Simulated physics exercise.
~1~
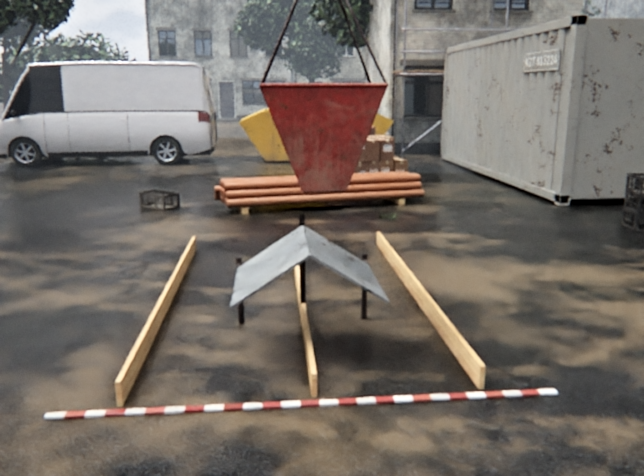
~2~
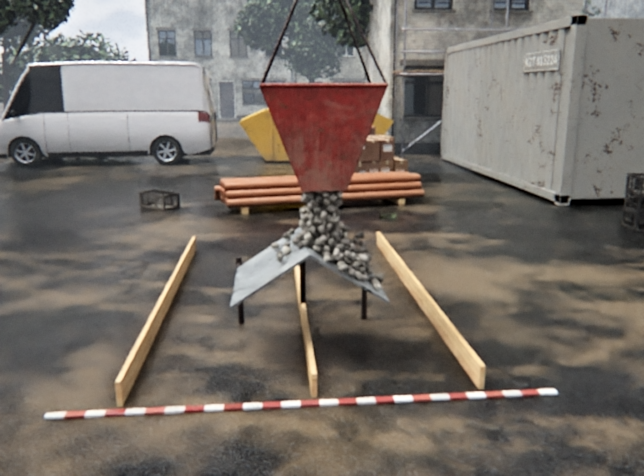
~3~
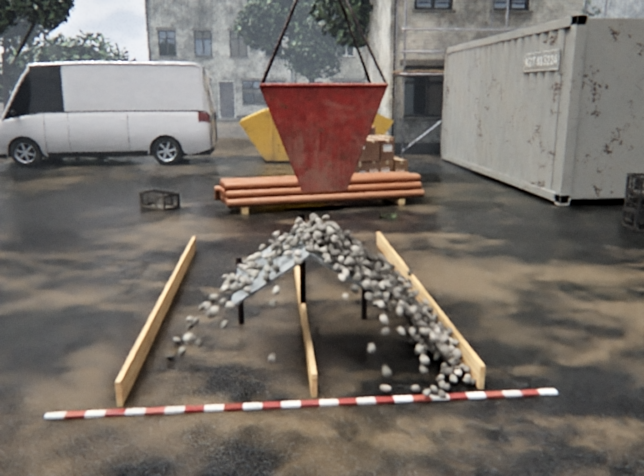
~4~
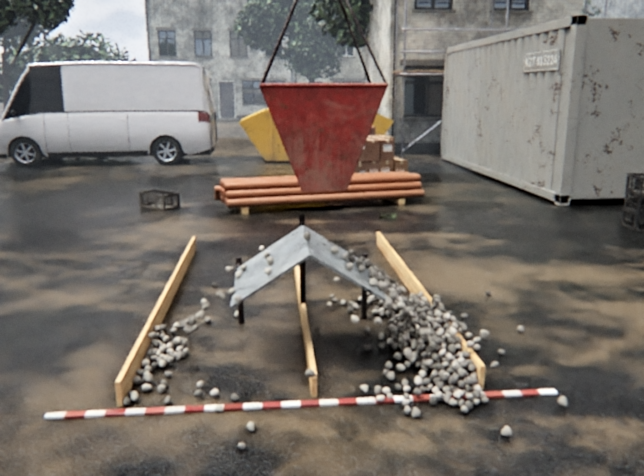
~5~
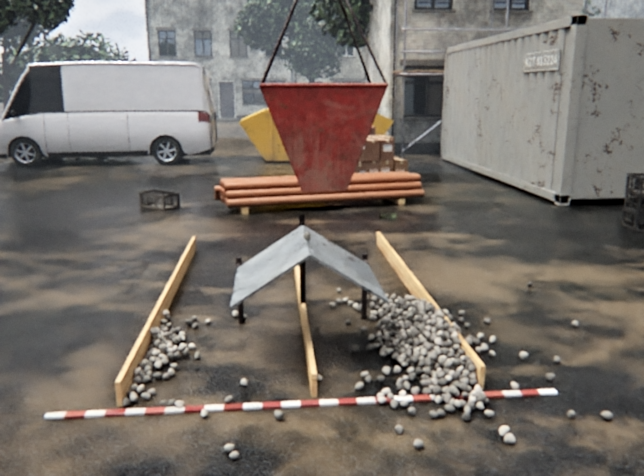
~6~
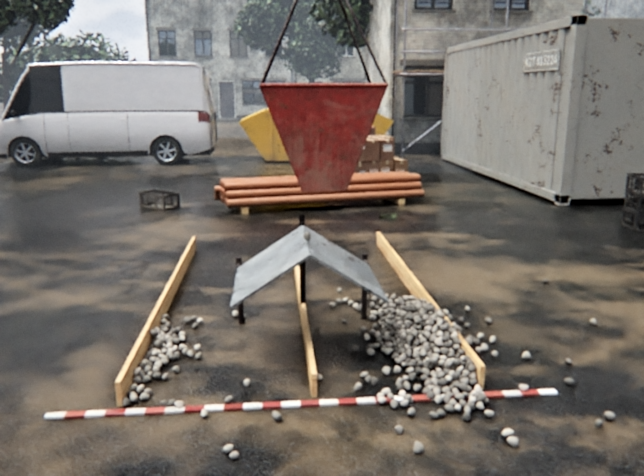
A red skip drops grey stones onto a steel ridge, and most settle in the right bay.
